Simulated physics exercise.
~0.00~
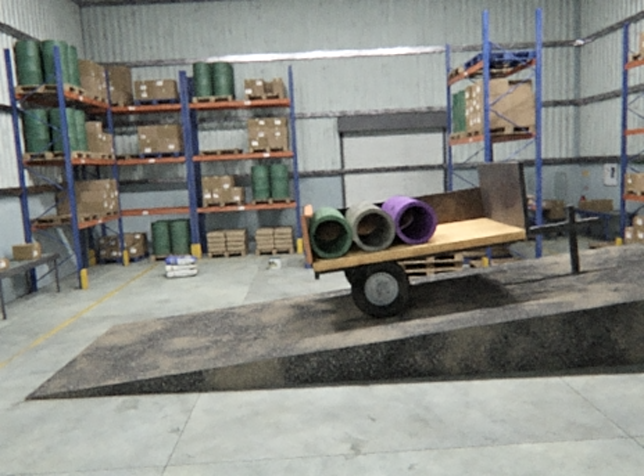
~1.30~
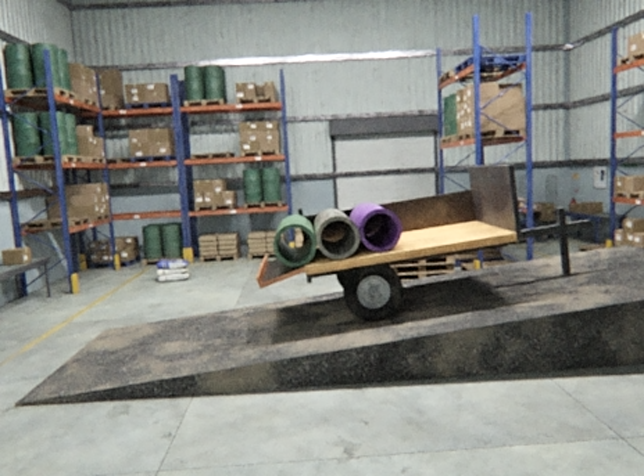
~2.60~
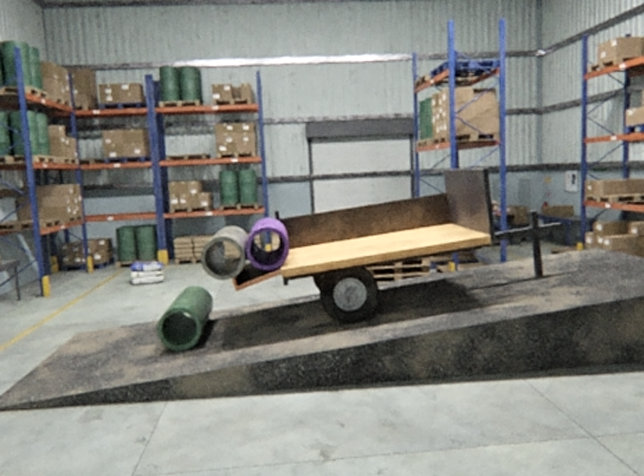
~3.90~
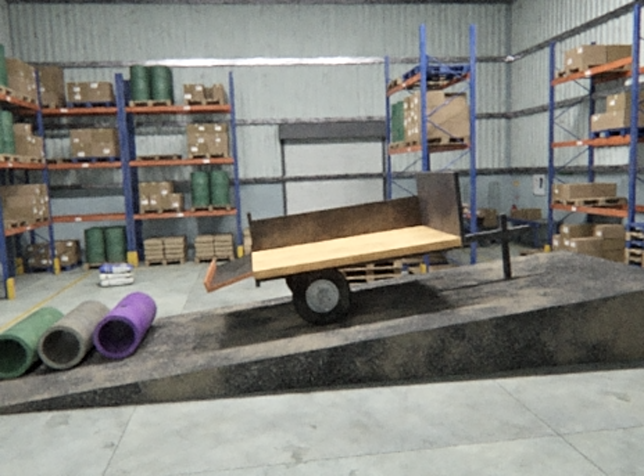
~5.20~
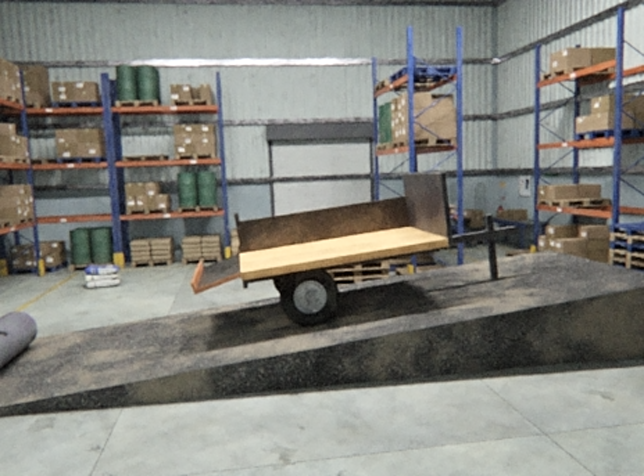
Three thick-walled hollow pipes, one green, one grey and one purple, lie end-on in a row on the wooden bed of a small trailer parked on a dark ramp. The view is from the open side, inside a warehouse lined with tall racks of boxes and green drums. The tailgate at the left drops, and the pipes roll left toward it. The green pipe falls to the ramp first, with the grey and purple ones following over the gate. All three roll down the slope as the view pans right, leaving the trailer empty and one pipe partly visible at the left edge.
